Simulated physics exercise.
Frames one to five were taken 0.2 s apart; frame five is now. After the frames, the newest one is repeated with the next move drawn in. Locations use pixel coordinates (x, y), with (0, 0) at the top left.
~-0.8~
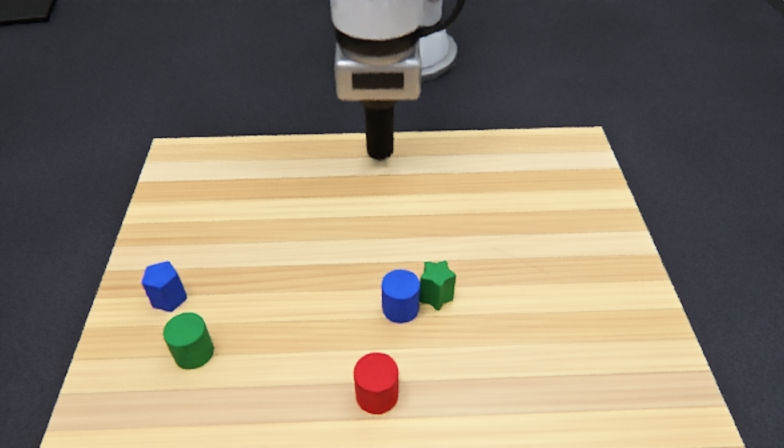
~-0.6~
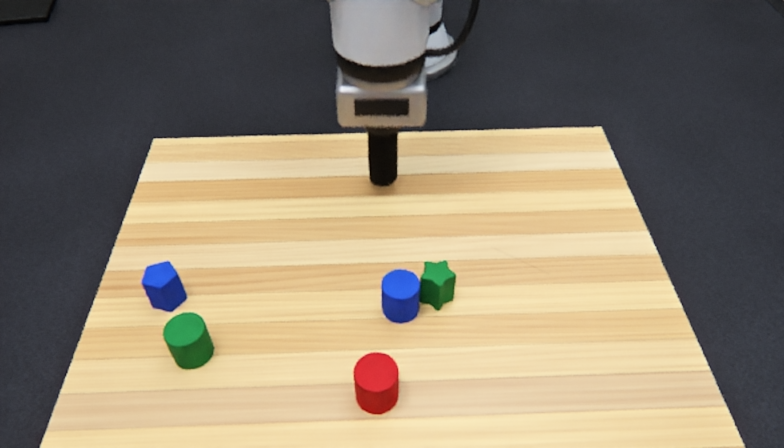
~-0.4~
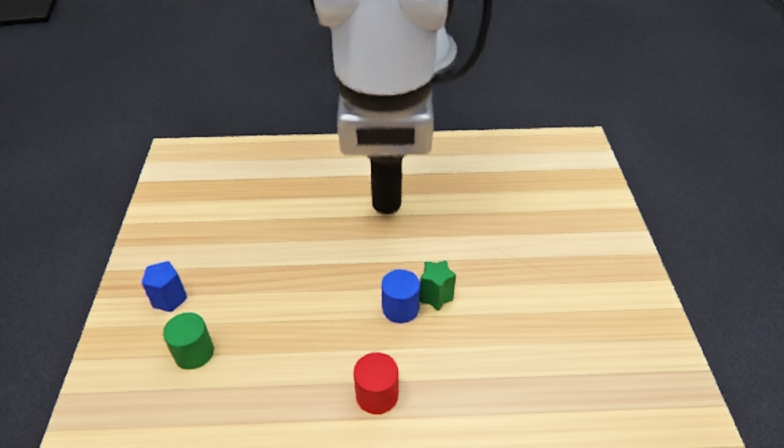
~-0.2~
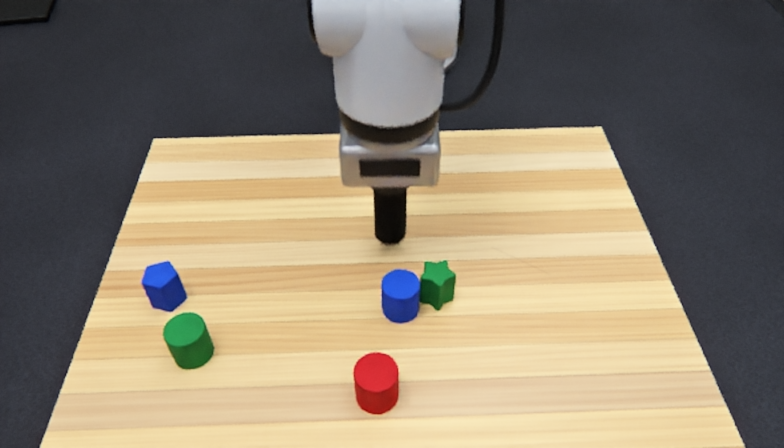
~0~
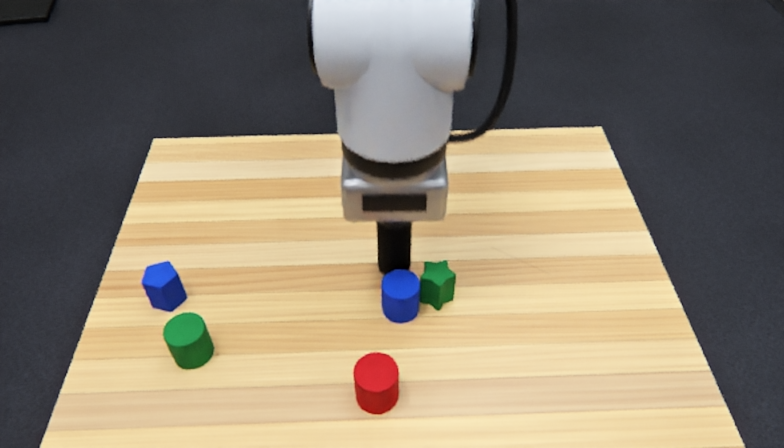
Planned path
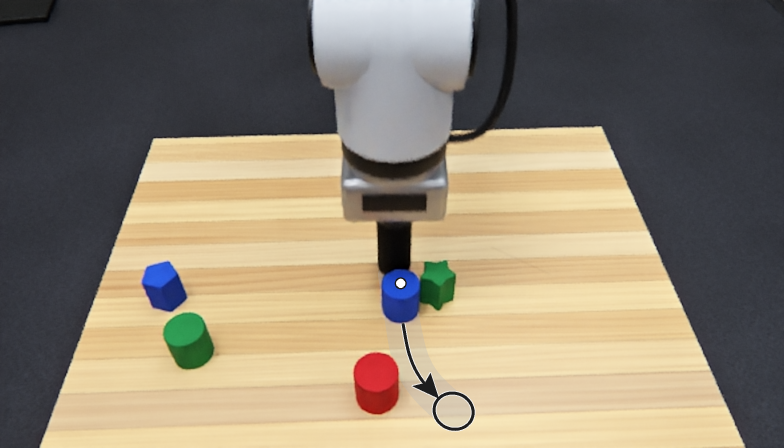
A robotic arm with a black bar at its lower end reaches over a light, striped wooden board on a dark surface, seen from above at an angle by a still camera. A blue cylinder touches a green star near the centre, a red cylinder sits below, and a blue block and green cylinder lie left. The bar moves steadily down toward the blue cylinder, while every block stays still.
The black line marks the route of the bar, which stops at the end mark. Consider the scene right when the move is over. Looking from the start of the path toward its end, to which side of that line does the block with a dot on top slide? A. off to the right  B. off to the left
Option A.
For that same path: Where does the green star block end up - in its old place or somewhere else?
The green star block does not move.
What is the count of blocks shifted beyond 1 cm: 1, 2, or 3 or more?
One gets moved.
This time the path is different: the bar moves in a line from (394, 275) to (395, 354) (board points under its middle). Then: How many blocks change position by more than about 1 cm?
Only one block.
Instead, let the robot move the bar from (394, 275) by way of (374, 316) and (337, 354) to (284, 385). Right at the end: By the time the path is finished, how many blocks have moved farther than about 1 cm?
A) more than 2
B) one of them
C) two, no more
(B)
Path on the board, from (394, 275) by way of (402, 318) and (414, 367) to (454, 411); the dot is on the blue circle.
What follows on the original path. One third of the way, bar (402, 311); blue circle (409, 326).
Two thirds of the way, bar (415, 360); blue circle (424, 380).
At the end, bar (455, 403); blue circle (439, 424); green star block in place.
